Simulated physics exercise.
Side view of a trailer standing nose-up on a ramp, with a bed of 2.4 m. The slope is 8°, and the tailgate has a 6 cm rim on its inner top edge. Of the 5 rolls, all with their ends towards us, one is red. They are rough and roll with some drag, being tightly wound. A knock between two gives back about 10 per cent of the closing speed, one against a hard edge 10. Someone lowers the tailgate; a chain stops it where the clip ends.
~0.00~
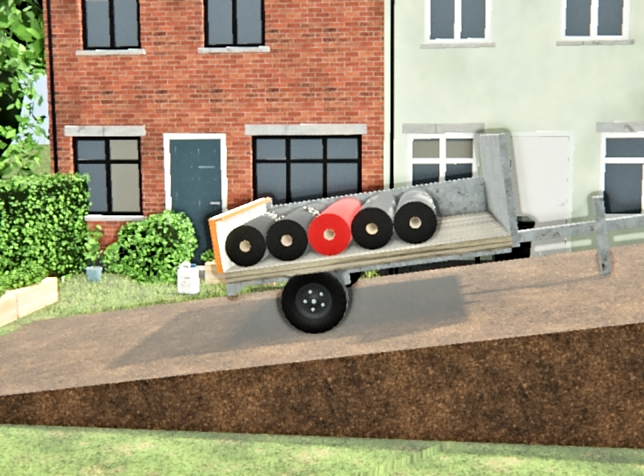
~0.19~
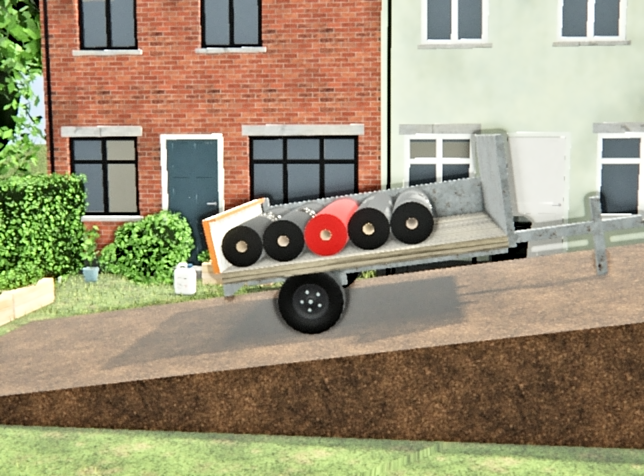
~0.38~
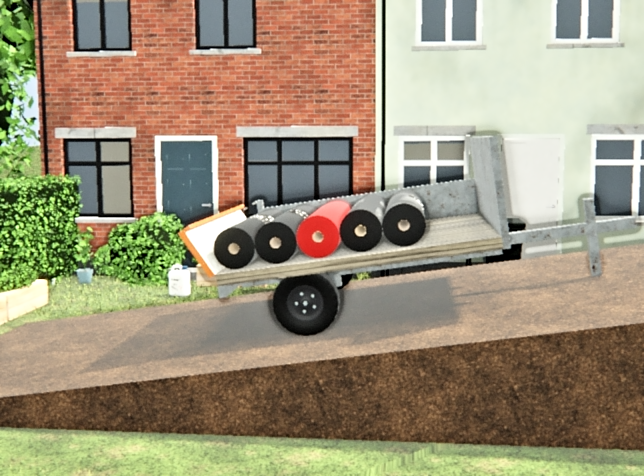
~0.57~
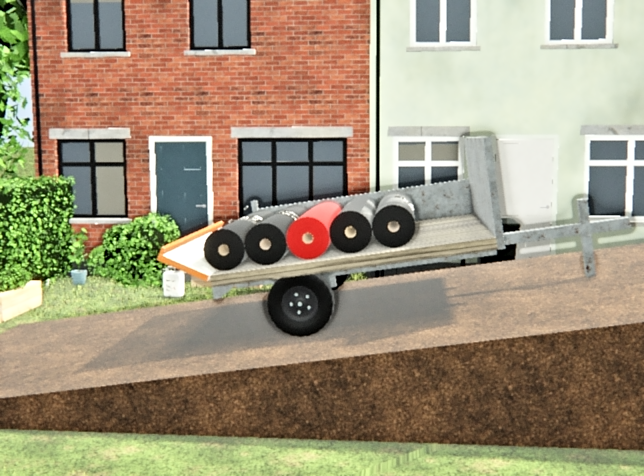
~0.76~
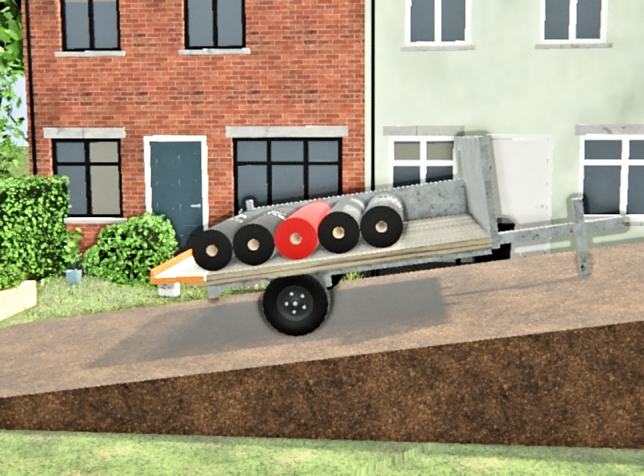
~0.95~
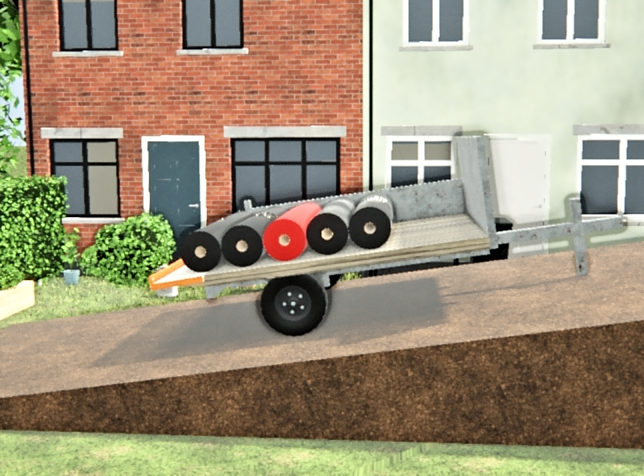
Five rolls, the middle one red, slowly rolling left down a tilted trailer bed as its orange-edged tailgate swings open and down.
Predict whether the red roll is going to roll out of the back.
Red is held.
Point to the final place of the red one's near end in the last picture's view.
Near (207, 251).
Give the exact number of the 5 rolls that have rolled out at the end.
The count is 1.
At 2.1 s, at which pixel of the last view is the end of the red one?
Around (238, 247).
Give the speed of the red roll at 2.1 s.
Near 0.1 m/s.
By 2.1 s, red is on the bed, 30 cm short of the hinge; 0 gone off the back.
By 3.5 s, red is on the bed, 5 cm short of the hinge; 1 gone off the back.
Finally (5.2 s), red is on the bed, 5 cm short of the hinge; 1 gone off the back.
